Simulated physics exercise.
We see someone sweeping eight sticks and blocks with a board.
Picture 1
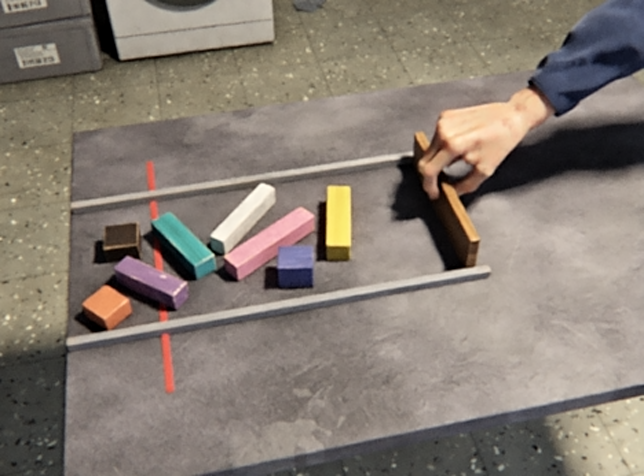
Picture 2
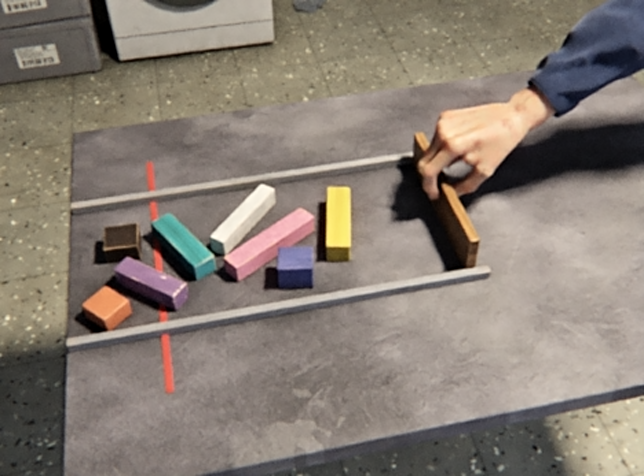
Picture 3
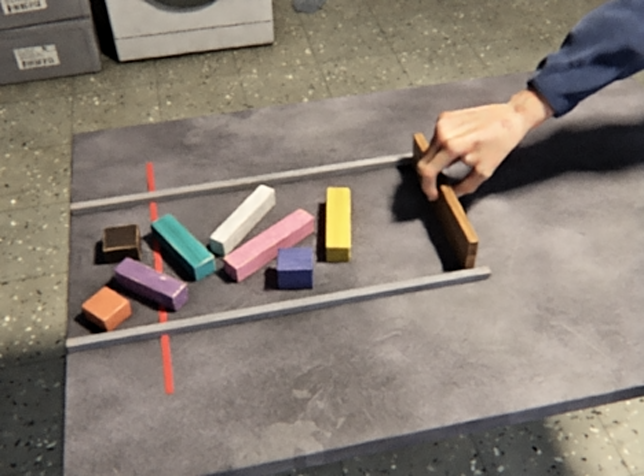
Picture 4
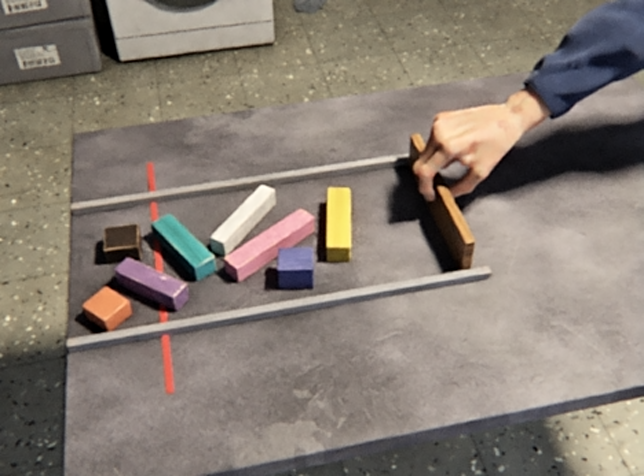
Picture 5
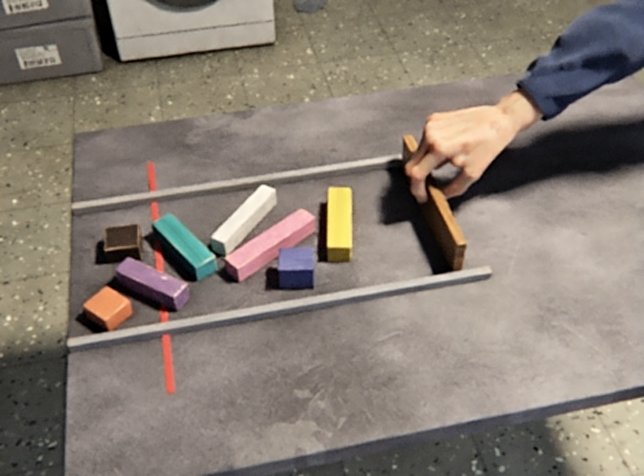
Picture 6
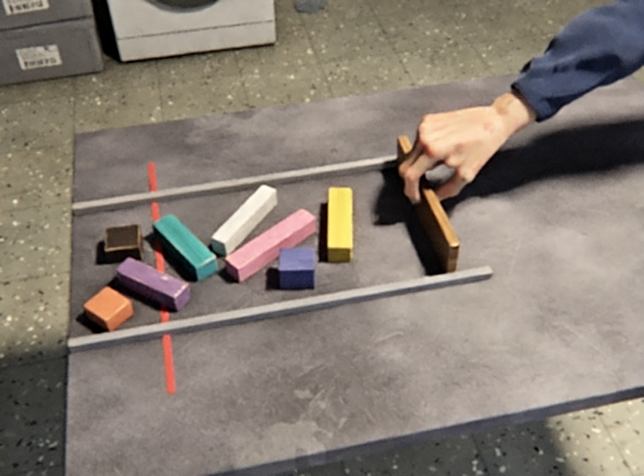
A hand sliding a wooden board slightly left between two rails, with eight colourful sticks and blocks lying still beside it.
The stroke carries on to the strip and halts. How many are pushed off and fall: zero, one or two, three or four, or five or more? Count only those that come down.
In the end the number that fall off is one or two.
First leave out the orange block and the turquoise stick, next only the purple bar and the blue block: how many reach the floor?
The counts: 0 and 1.
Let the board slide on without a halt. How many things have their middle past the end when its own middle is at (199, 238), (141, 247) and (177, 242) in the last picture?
It would be 0, 4 and 1.
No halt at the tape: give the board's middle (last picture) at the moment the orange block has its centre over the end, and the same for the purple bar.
For the orange block at (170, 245), for the purple bar at (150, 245).
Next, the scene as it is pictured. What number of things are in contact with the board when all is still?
It touches 3.
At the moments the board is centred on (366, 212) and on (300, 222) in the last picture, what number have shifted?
0 and 3.
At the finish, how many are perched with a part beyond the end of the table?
It comes to 2.
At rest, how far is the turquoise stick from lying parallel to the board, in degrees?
Roughly 20° out of line.
Soon after, none off yet; orange block at rest near (109, 309); black block at rest near (125, 244); purple bar at rest near (153, 284).
Then, none off yet; orange block moving near (98, 314); black block moved about its own width near (85, 256); purple bar moved a little near (120, 296).
At rest, the number that fall off is one or two; fallen, black block and orange block.
